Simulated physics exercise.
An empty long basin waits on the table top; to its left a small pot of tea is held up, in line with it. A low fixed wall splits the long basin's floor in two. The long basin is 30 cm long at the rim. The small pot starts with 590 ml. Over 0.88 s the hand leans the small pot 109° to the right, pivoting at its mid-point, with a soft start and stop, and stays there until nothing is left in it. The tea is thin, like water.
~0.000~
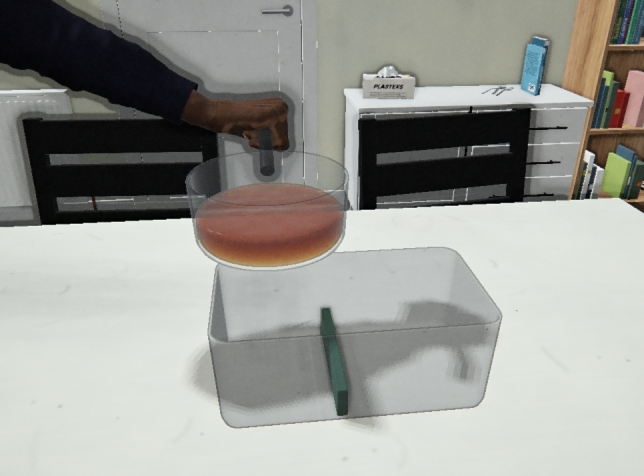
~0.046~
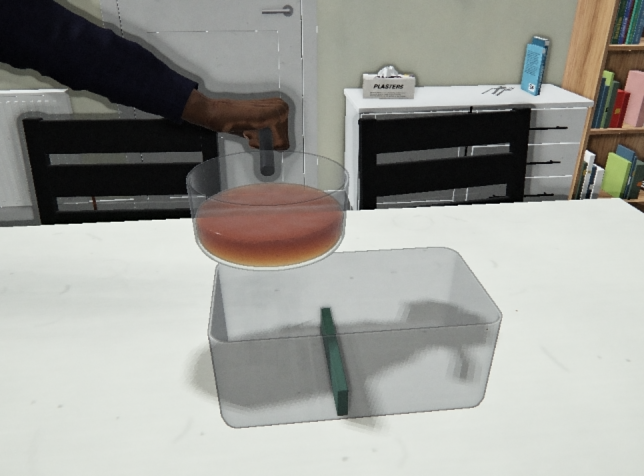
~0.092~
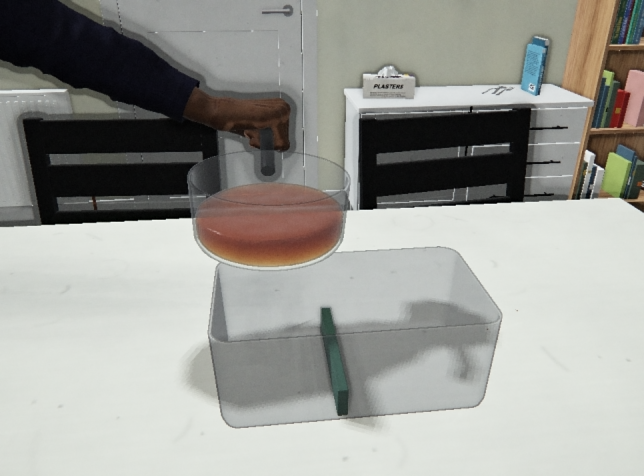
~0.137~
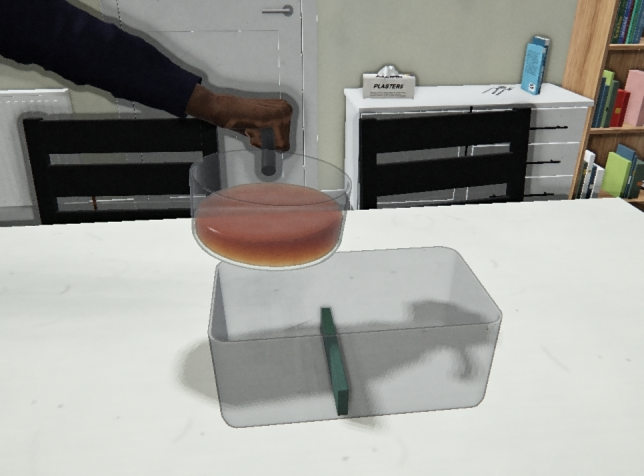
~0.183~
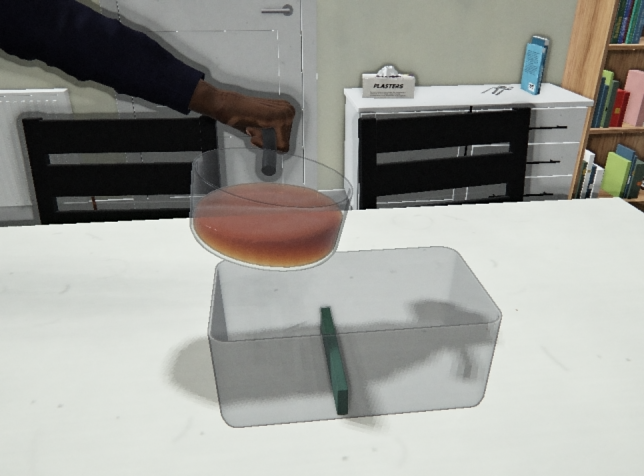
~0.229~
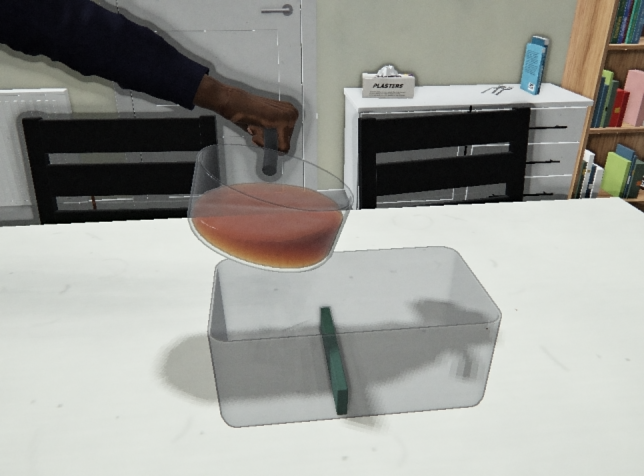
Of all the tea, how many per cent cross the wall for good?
Roughly 78 per cent is past the wall.
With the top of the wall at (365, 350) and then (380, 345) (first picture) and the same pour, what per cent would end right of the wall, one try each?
First 50, then 25 per cent.
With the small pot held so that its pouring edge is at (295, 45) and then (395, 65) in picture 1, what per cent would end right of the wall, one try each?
In turn about 55 and 85 per cent.
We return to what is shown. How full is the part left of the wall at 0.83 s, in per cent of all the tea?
About 16 per cent.
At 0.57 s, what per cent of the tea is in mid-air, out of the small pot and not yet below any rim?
Near 34 in a hundred.
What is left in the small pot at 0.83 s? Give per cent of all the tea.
About 8 per cent.
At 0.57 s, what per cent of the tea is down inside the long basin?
Some 20 per cent.
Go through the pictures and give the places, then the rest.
It leans 0°; its right rim is at (346, 173); the tea meets the walls at (196, 211) and (341, 203); the long basin's rim runs from (213, 298) to (477, 281); the wall's top is at (333, 346), in the first picture.
It leans 1°; its right rim is at (347, 174); the tea meets the walls at (196, 210) and (341, 203), in the second picture.
It leans 3°; its right rim is at (348, 177); the tea meets the walls at (196, 208) and (342, 204), in the third picture.
It leans 6°; its right rim is at (349, 181); the tea meets the walls at (195, 207) and (342, 205), in the fourth picture.
It leans 11°; its right rim is at (350, 188); the tea meets the walls at (194, 206) and (342, 205), in the fifth picture.
It leans 17°; its right rim is at (351, 195); the tea meets the walls at (191, 204) and (342, 206), in the sixth picture.
Then, 0.57 s in, the tilt is 80° and 45 per cent is still to pour, 0 is left of the wall and 20 right of it.
Then, 0.83 s in, the tilt is 108° and 8 per cent is still to pour, 16 is left of the wall and 71 right of it.
Then, 1.09 s in, the tilt is 109° and 0 per cent is still to pour, 21 is left of the wall and 78 right of it.
Then, 1.38 s in, the tilt is 109° and 0 per cent is still to pour, 22 is left of the wall and 78 right of it.
Finally, 22 per cent lies left of the wall, 78 right of it and 0 outside.
